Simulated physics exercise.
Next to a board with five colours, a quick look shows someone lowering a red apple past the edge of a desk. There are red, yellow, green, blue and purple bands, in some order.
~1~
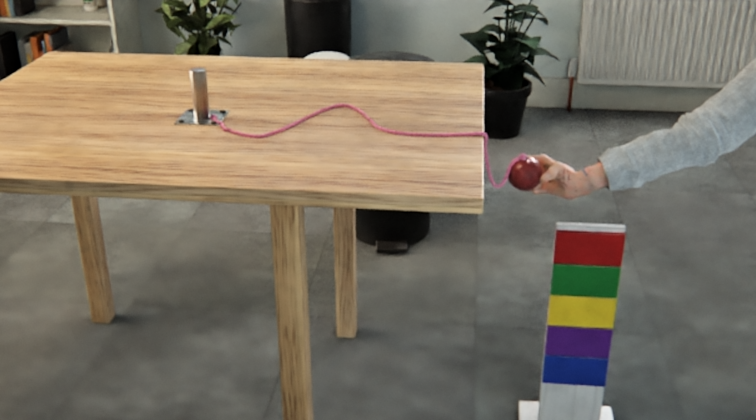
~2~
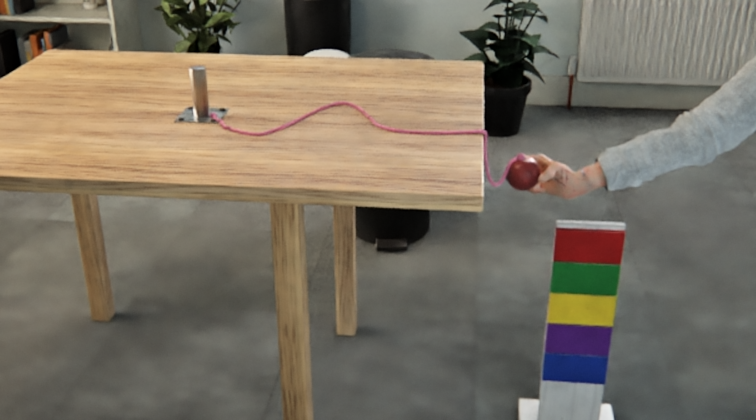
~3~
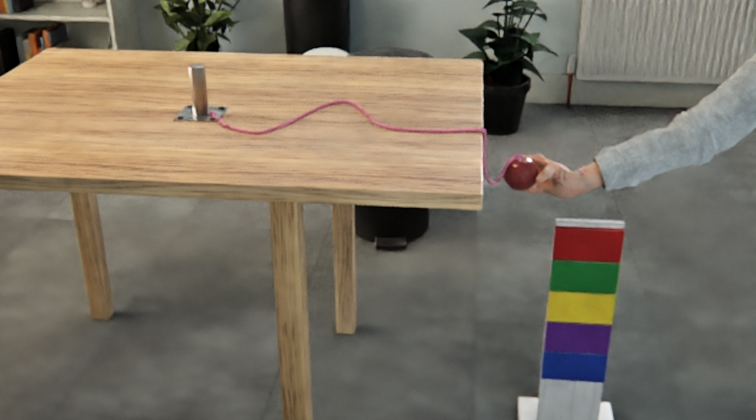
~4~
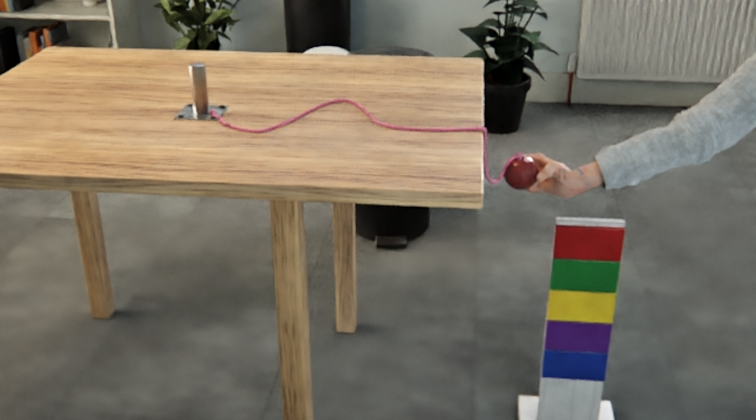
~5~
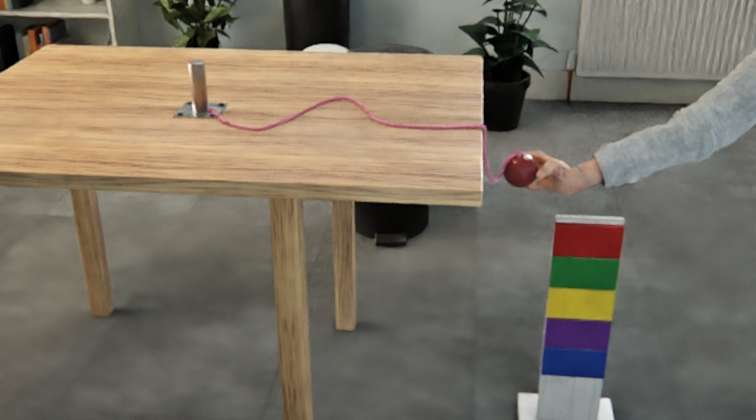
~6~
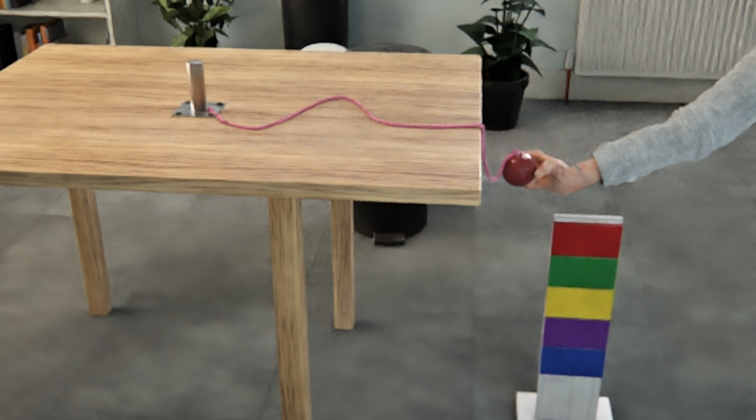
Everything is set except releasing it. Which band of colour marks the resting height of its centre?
The purple band marks it.
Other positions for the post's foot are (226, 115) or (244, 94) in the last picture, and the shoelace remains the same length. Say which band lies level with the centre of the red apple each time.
Result 1: Blue. Result 2: Blue.
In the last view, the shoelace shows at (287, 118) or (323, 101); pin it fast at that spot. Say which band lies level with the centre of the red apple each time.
In order: Yellow; green.
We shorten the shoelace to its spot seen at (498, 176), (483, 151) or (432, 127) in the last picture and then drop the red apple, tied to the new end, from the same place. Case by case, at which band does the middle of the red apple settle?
Taking the cuts in order: Yellow, then green, then none, it hangs higher.
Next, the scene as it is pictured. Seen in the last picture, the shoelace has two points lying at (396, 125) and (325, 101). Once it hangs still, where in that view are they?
First one close to (480, 144), second close to (395, 107).
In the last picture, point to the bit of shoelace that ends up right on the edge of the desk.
Pixel (371, 115) or thereabouts.
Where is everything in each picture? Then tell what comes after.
Red apple (525, 174); red (589, 249); green (586, 282); yellow (582, 313); purple (579, 343); blue (575, 372), in the first picture.
Red apple (523, 174); shoelace through (231, 128) (297, 121) (354, 106) (399, 131) (484, 141), in the second picture.
Red apple (521, 174), in the third picture.
Red apple (521, 173); shoelace through (231, 125) (297, 118) (354, 103) (398, 128) (484, 138), in the fourth picture.
Red apple (521, 171), in the fifth picture.
Red apple (519, 170); shoelace through (228, 122) (294, 115) (352, 100) (396, 125) (482, 135), in the sixth picture.
Early on, apple near (505, 334); level with purple.
Midway, apple near (440, 299); level with purple.
Near the end, apple near (490, 308); level with purple.
Finally, apple near (468, 310); level with purple. Its middle rests at the purple band.
